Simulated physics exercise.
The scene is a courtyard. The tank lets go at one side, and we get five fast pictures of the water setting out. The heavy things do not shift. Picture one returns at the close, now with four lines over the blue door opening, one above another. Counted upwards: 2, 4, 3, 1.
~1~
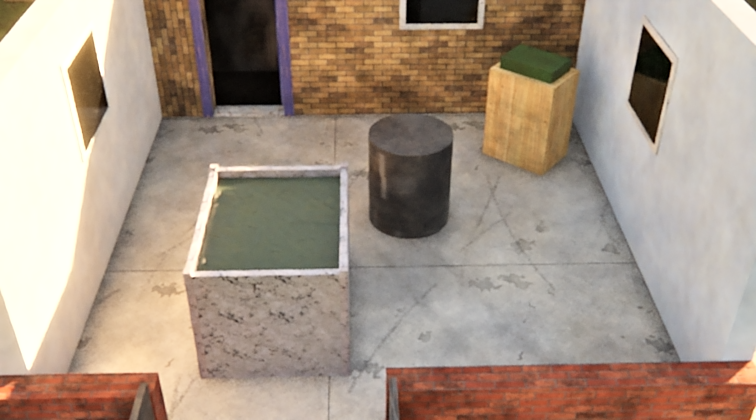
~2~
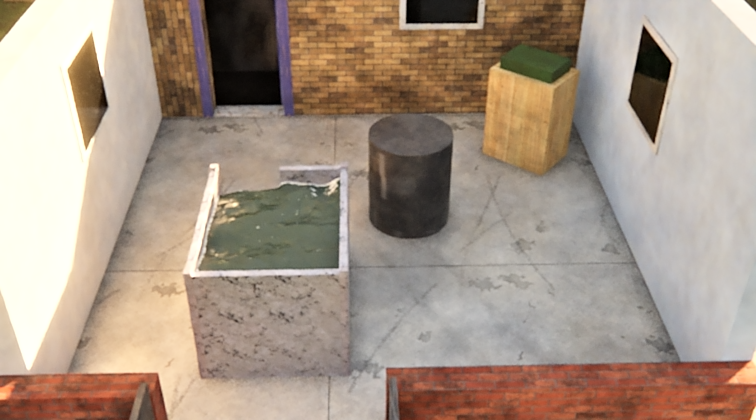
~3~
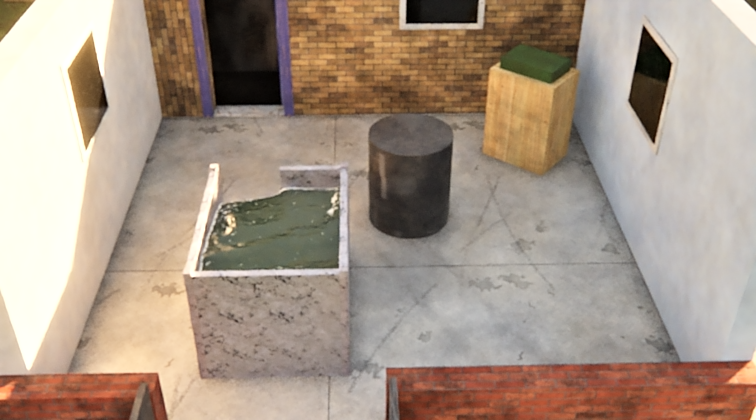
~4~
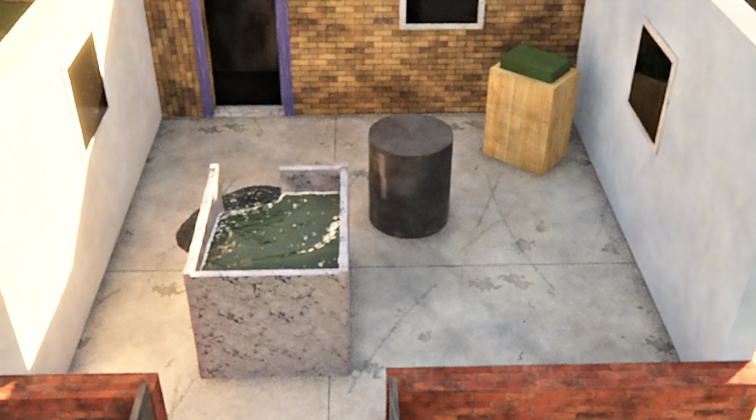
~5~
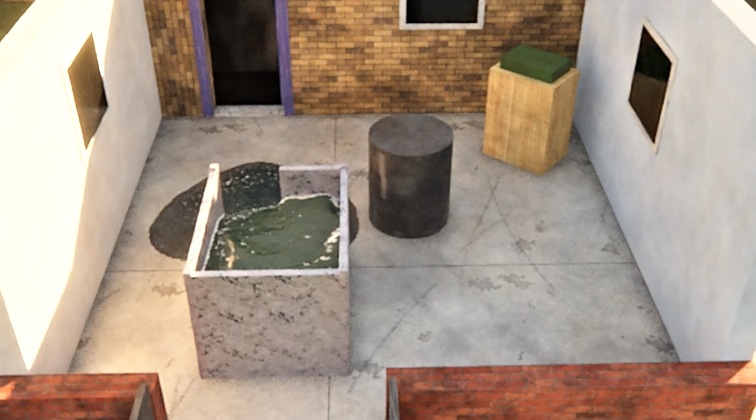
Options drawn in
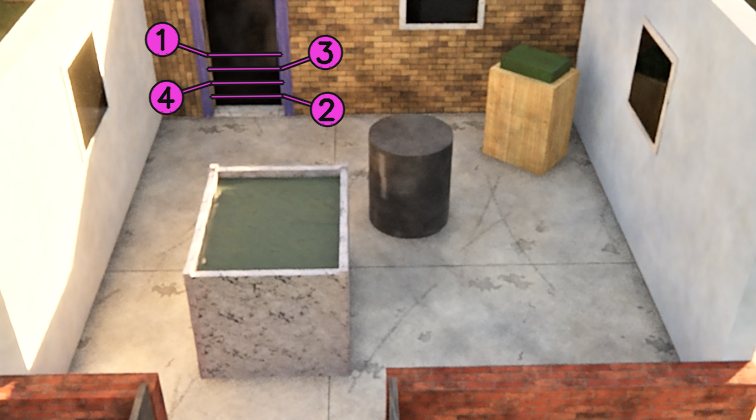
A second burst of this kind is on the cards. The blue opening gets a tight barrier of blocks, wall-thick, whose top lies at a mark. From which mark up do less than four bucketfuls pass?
2 will do.
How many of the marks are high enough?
All of them.
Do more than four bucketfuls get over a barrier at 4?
No.
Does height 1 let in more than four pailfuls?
No, that is safe.
On the marked copy, 1 at (243, 54); 2 at (247, 96); 3 at (245, 68); 4 at (246, 82); from the bottom up 2, 4, 3, 1.
Choosing 1, nothing gets over.
Choosing 2, a bucket or two gets in.
Choosing 3, nothing gets over.
Choosing 4, nothing gets over.
